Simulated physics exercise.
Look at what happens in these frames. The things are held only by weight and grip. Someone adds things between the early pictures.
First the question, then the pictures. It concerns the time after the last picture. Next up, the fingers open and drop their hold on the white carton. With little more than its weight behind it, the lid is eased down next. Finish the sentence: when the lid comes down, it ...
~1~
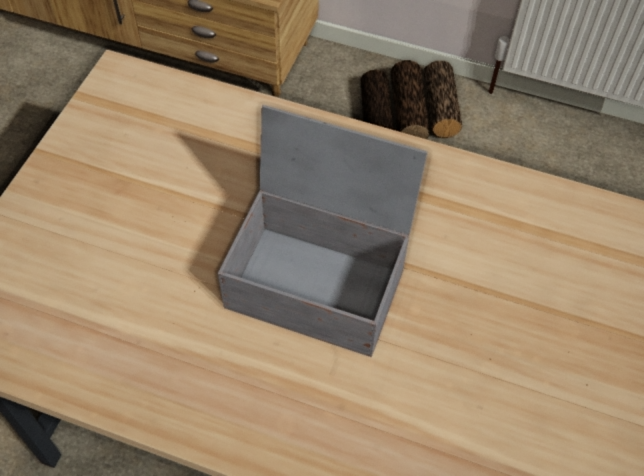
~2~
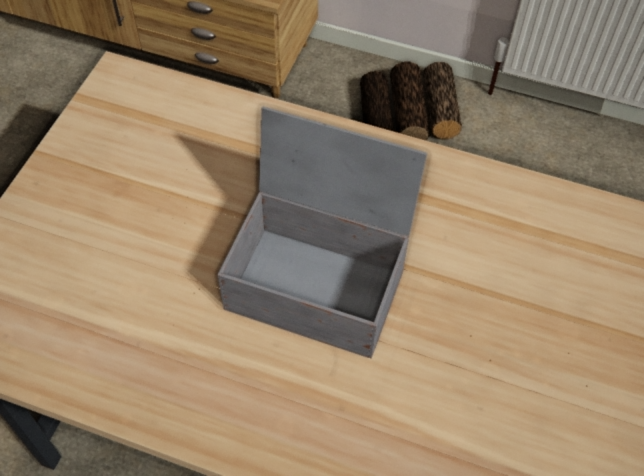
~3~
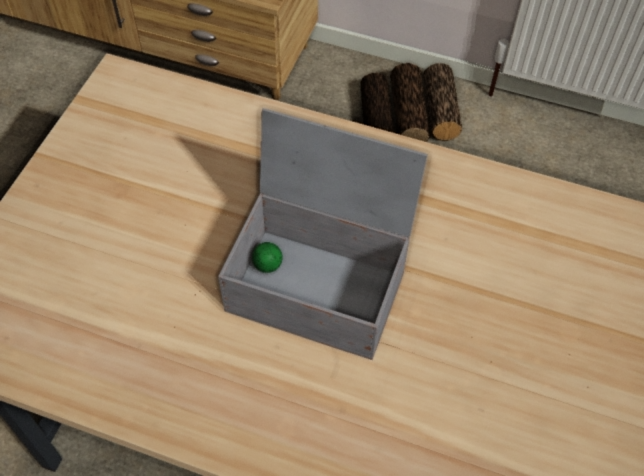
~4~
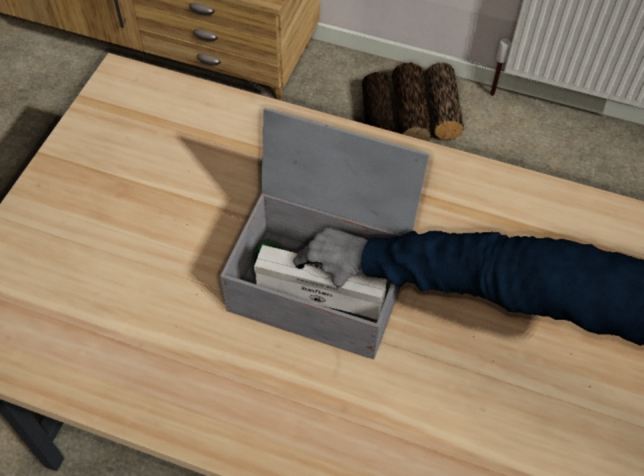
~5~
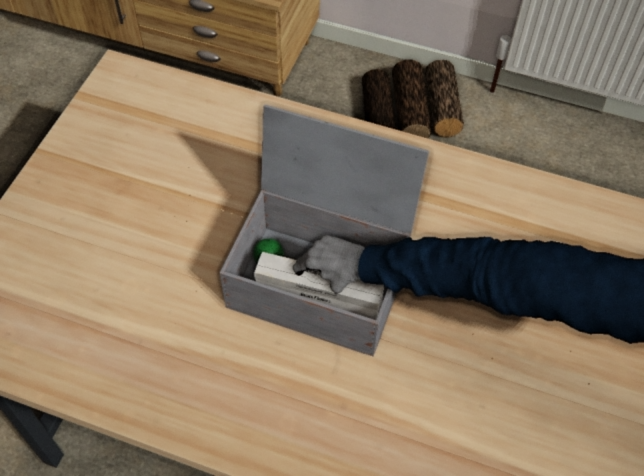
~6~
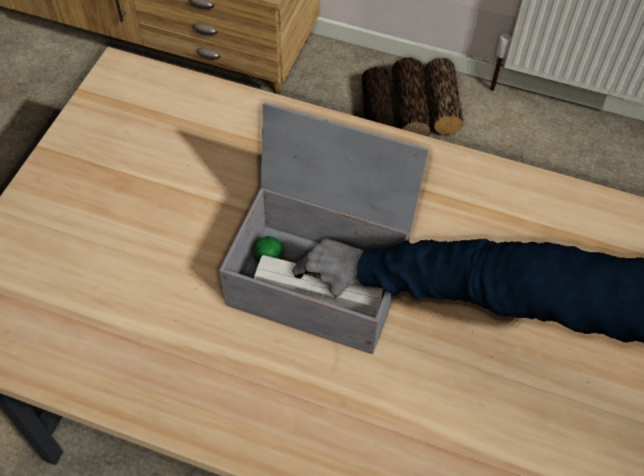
... shuts properly.
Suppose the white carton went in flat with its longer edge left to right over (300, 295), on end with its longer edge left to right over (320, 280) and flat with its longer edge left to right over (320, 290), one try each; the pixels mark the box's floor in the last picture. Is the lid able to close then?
Okay, so first it closes properly, then it doesn't close, and last it closes properly.
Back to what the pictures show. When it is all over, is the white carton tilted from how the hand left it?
The white carton keeps its pose.
Then, 1.40 s on from there, lid 73° above the rim.
Then, 1.90 s on from there, lid 26° above the rim.
In the end, lid shut; both unmoved. At the end, from the last picture's camera, white carton near (319, 291).
